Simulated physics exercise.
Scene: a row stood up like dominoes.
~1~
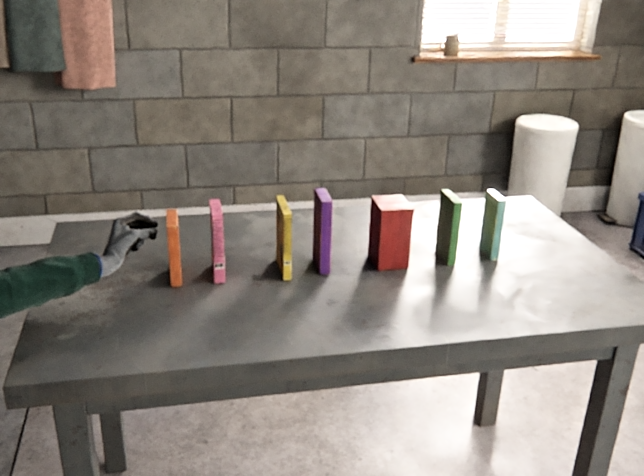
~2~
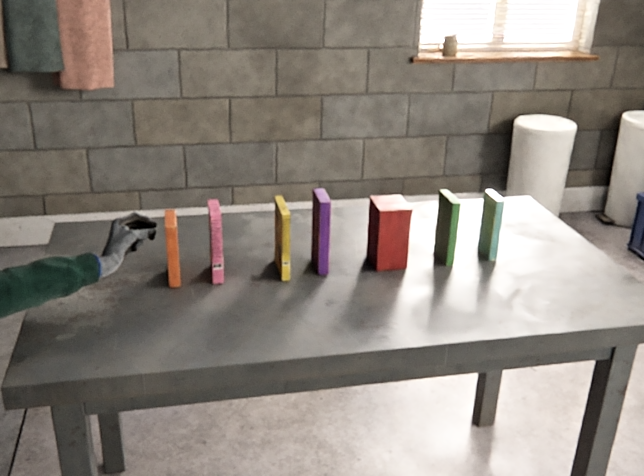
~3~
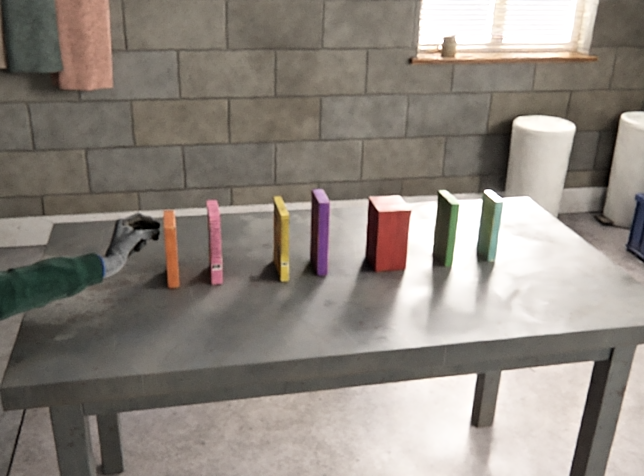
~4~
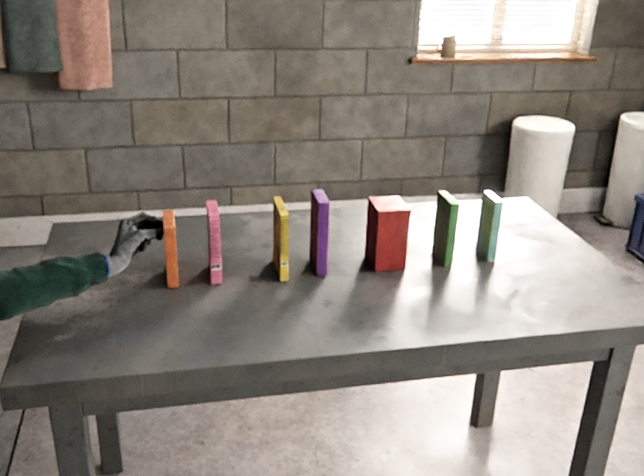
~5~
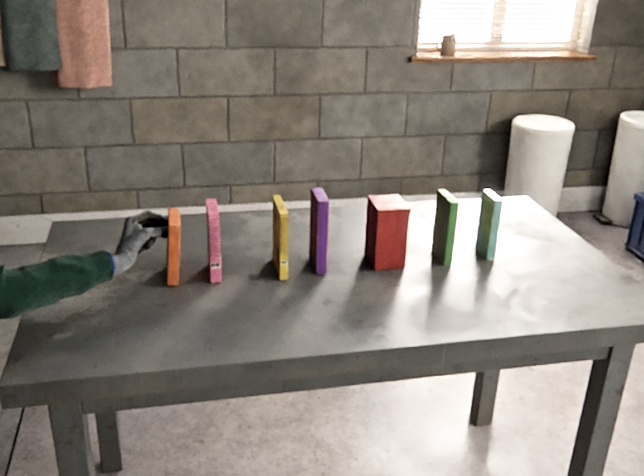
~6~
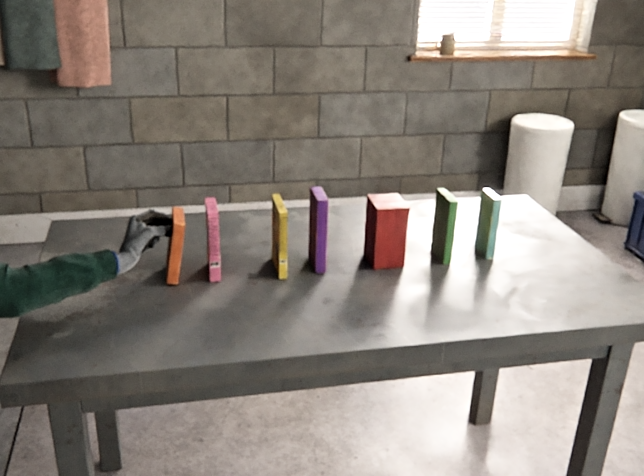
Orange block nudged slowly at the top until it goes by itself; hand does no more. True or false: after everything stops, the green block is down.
False.
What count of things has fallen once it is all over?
4.
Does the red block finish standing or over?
In the end, the red block stays up.
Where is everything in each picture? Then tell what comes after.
In the first picture, green block (448, 227); pink packet (217, 241).
In the second picture, purple block (321, 232); red block (389, 233).
In the third picture, pink packet (214, 242); yellow packet (281, 238).
In the fourth picture, purple block (319, 232); red block (387, 234).
In the fifth picture, orange block 5° over; pink packet (213, 241); yellow packet (280, 237).
In the sixth picture, orange block 9° over; green block (444, 226); purple block (318, 230).
Then, 0.30 s on from there, orange block 44° over; pink packet turned 16° from how it was put.
Then, 0.50 s on from there, orange block 75° over; pink packet turned 73° from how it was put; yellow packet turned 26° from how it was put; purple block turned 6° from how it was put.
Then, 0.60 s on from there, orange block 75° over; pink packet on its side; yellow packet turned 48° from how it was put; purple block turned 31° from how it was put.
Then, 1.10 s on from there, orange block 75° over; pink packet turned 75° from how it was put; yellow packet on its side; purple block on its side.
In the end, toppled on the table, pink packet, yellow packet and purple block; the other 2 unmoved. At the end, from the last picture's camera, green block near (444, 226).
